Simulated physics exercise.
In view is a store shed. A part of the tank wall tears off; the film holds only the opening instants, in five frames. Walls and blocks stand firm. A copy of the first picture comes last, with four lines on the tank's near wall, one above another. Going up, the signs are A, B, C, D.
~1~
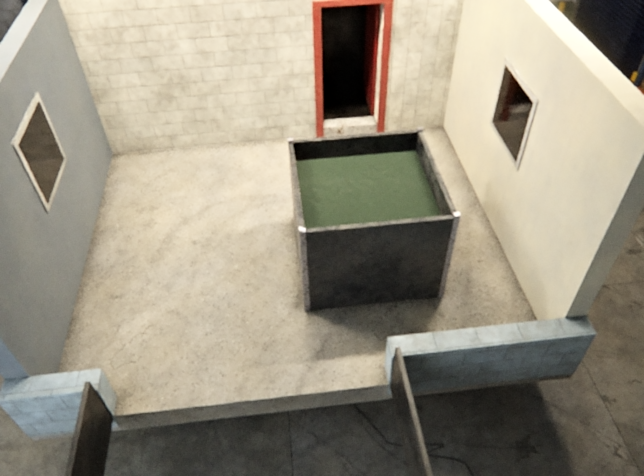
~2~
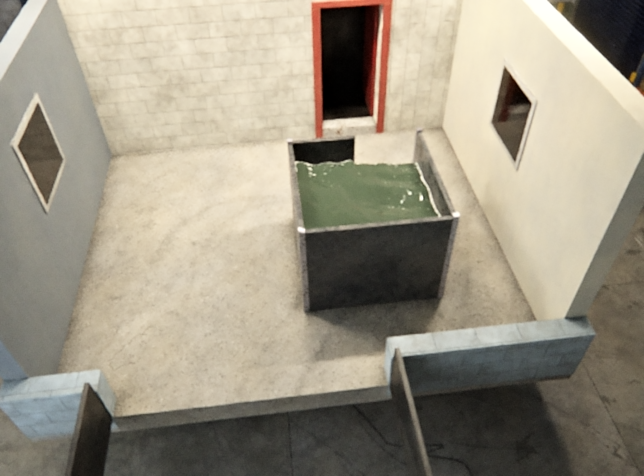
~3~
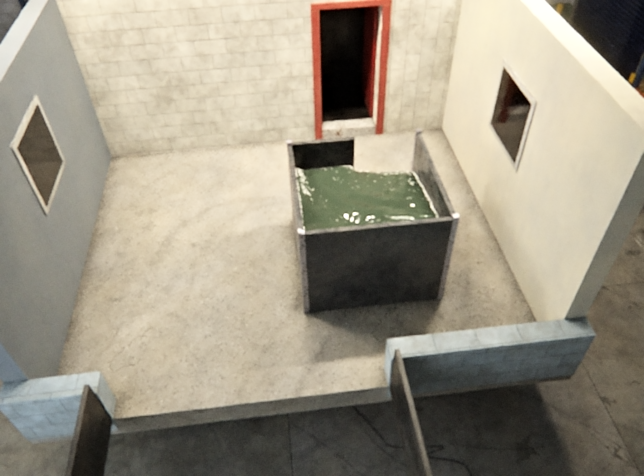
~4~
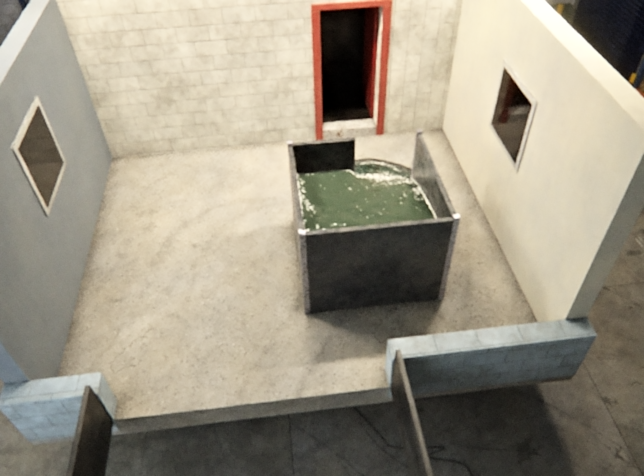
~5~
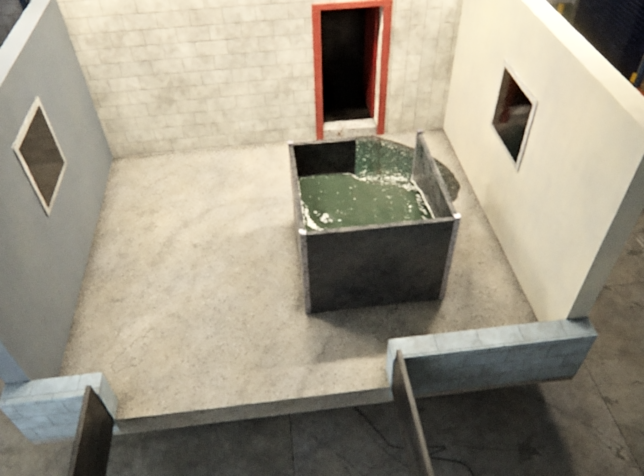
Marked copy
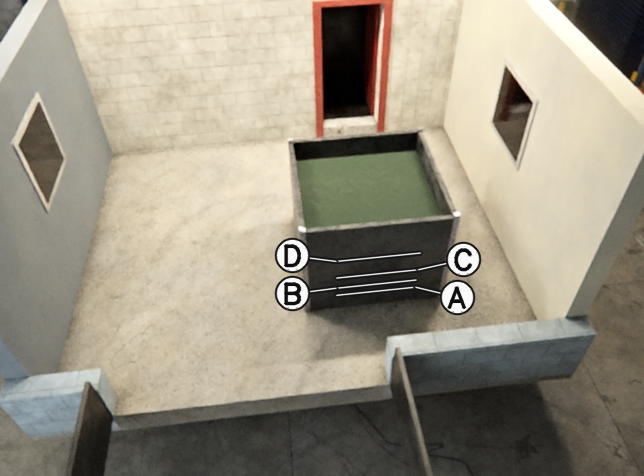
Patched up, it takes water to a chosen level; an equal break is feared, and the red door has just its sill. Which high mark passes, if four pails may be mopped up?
Line B.
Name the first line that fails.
Line C.
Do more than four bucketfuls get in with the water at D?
Yes, it does.
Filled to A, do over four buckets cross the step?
No, that is safe.
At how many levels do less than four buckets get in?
Two of them.
On the marked copy, A at (376, 291); B at (376, 284); C at (377, 273); D at (378, 257); from the bottom up A, B, C, D.
With A, nothing gets over.
With B, a splash gets over, under a bucket.
With C, about 8 bucketfuls get in.
With D, dozens of bucketfuls pour in.
